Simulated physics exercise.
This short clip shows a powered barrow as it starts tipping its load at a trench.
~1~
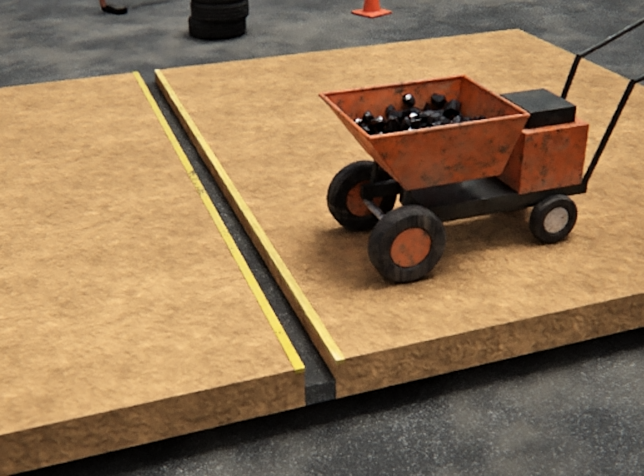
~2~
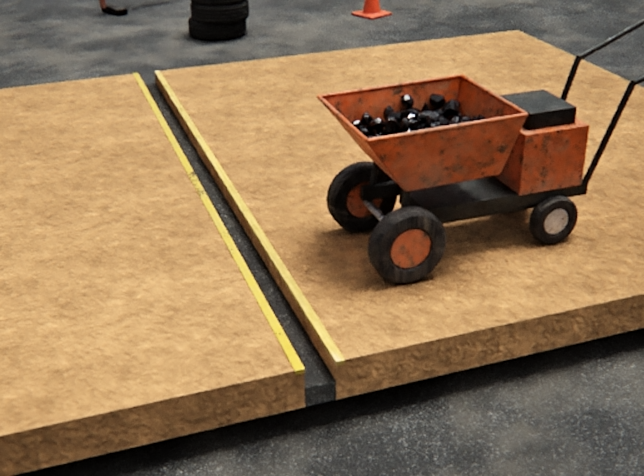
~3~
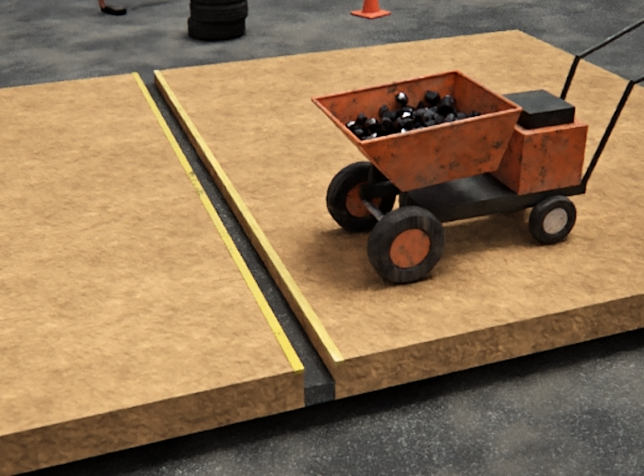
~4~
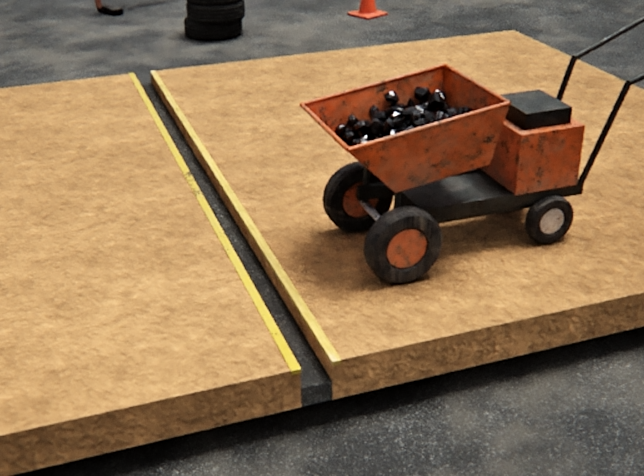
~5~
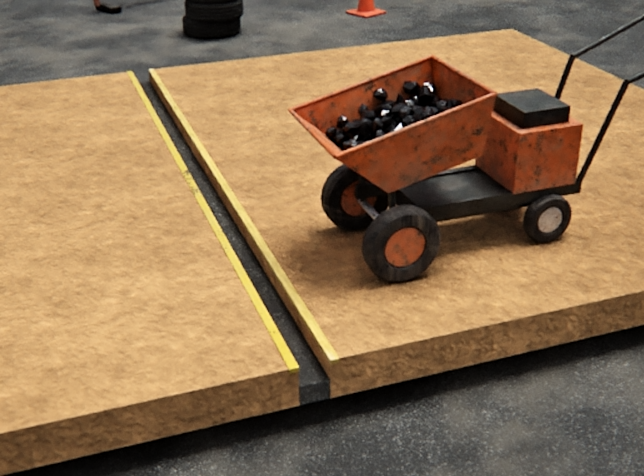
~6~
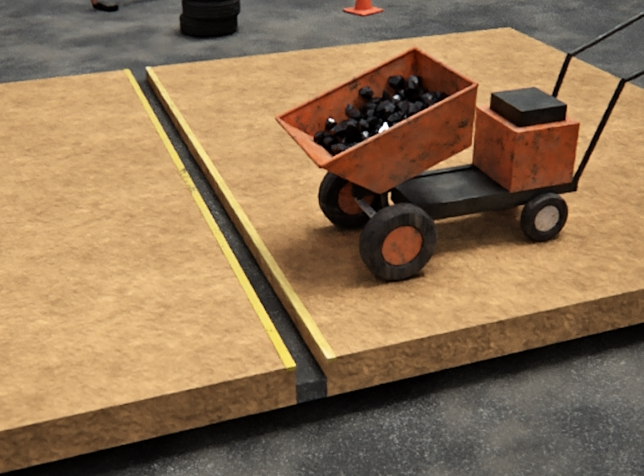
We see an orange powered barrow loaded with black lumps standing to the right of a narrow trench between two tan slabs; its skip, level at first, gradually tilts forward and down to the left, toward the trench.
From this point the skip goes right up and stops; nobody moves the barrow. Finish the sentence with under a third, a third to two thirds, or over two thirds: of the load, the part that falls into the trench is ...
The part that falls into the trench is under a third.
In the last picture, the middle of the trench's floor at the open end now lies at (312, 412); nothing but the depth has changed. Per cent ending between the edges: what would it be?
I'd say roughly 30 in a hundred.
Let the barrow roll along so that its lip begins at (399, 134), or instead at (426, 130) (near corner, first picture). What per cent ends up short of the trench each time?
About 10 percent at the first place and about 30 percent at the second.
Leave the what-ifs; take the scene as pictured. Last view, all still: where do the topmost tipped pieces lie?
Roughly (226, 261).
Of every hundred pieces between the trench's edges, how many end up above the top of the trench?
Around 20 per cent.
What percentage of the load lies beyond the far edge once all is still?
My estimate is around 50 percent.
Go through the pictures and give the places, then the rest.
In the first picture, lip of the skip at (369, 139), level; top of the load at (433, 120), lumps of coal; first edge of the trench at (318, 324); far edge at (280, 332), the trench under half as wide as the skip, and about half as deep as wide.
In the second picture, lip of the skip at (367, 141), level; top of the load at (431, 121).
In the third picture, lip of the skip at (360, 144), tipped barely; top of the load at (426, 119).
In the fourth picture, lip of the skip at (348, 150), tipped a little; top of the load at (427, 125).
In the fifth picture, lip of the skip at (336, 157), tipped a little; top of the load at (426, 115).
In the sixth picture, lip of the skip at (321, 166), tipped clearly; top of the load at (418, 109); first edge of the trench at (309, 322); far edge at (271, 330).
Soon after the last picture, skip tipped steeply; all in the skip.
A little later, skip tipped right over; most in the skip; a small part in or heaped over the trench; about a quarter beyond it.
Later still, skip tipped right over; about a third in the skip; about a quarter in or heaped over the trench; about half beyond it.
At rest, skip tipped right over; about a quarter in the skip; about a quarter in or heaped over the trench; about half beyond it.
